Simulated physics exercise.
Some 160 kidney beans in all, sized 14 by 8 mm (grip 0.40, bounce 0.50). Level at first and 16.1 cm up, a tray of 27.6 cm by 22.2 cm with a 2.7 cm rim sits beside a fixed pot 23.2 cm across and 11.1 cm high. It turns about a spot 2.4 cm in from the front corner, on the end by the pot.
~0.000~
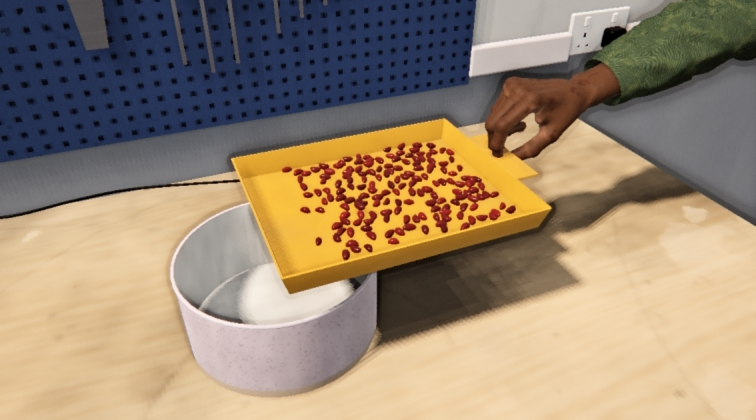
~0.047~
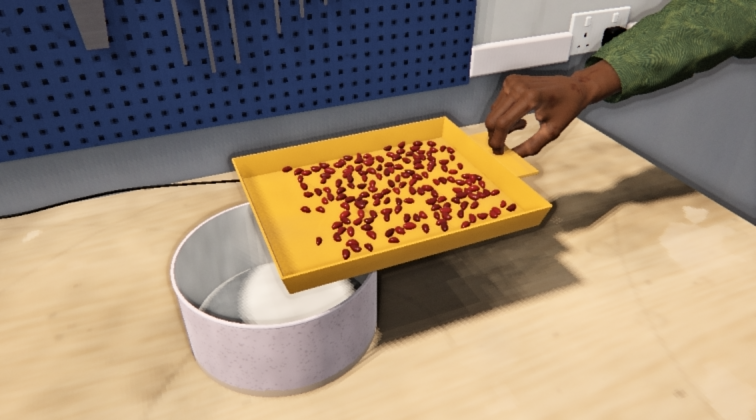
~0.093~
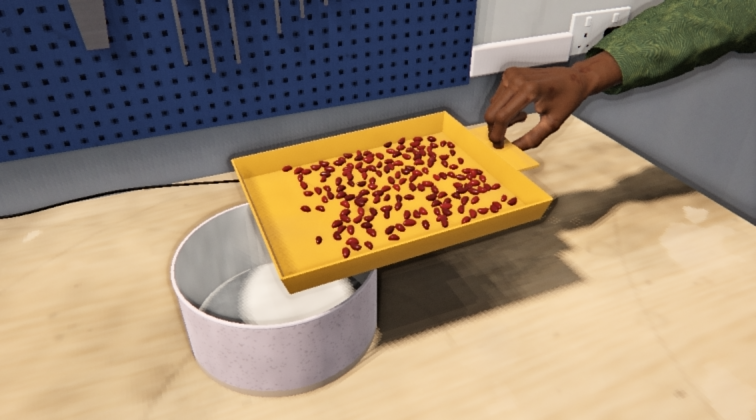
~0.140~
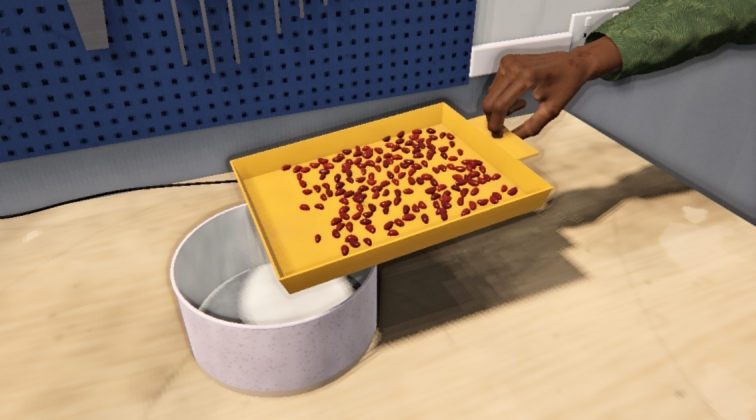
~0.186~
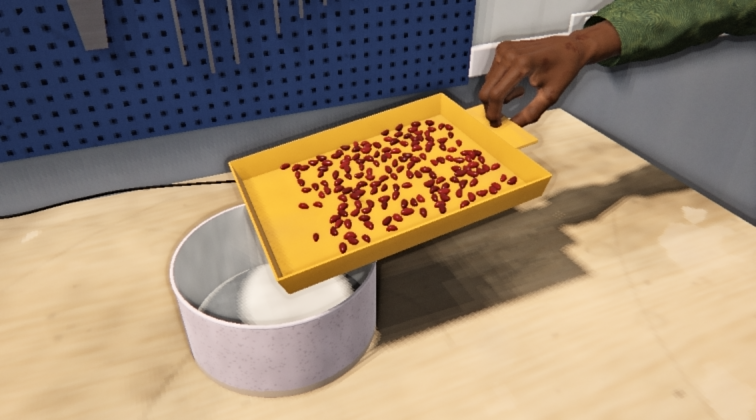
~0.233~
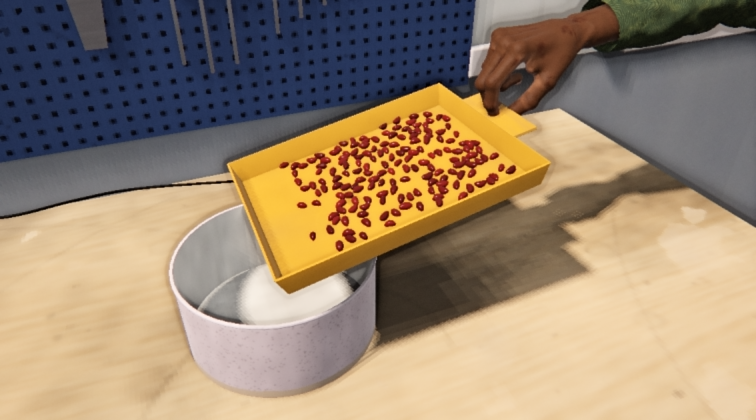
A yellow tray scattered with dark red kidney beans starts out level, then tilts gently and with growing speed, its right end rising as a hand in a green sleeve holds the tab there. Seen from above at an angle, a pale wooden worktop meets a blue pegboard and grey wall. Below the tray's left end sits a speckled, pale lilac pot, and the camera stays still.
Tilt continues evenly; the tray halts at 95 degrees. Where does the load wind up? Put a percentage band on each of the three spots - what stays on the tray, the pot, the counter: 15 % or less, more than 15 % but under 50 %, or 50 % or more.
Left on the tray: Up to 15 %; pot: 50 % or more; counter: Up to 15 %.
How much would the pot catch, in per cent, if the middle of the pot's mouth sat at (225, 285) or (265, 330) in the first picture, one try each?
About 85 and 35 per cent.
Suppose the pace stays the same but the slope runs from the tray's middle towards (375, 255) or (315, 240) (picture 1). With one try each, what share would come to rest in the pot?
Near 0 and 15 per cent, in that order.
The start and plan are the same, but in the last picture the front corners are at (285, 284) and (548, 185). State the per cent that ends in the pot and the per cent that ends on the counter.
Per cent by place - pot 0, counter 100.
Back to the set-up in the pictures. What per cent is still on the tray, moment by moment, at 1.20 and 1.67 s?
The figures go 85 and then 10.
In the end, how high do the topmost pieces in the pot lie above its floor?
Measured height: Approx. 2.0 cm.
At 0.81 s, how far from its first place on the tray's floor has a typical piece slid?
Displacement on the tray: About 15 cm.
After 0.81 s, tilt 51 degrees; the tray holds 100 %, the pot 0 %.
After 1.20 s, tilt 77 degrees; the tray holds 85 %, the pot 10 %.
Then, at 1.67 s, tilt 95 degrees; the tray holds 10 %, the pot 80 %.
At rest (2.8 s), tray 0 %, pot 95 %, counter 5 %.
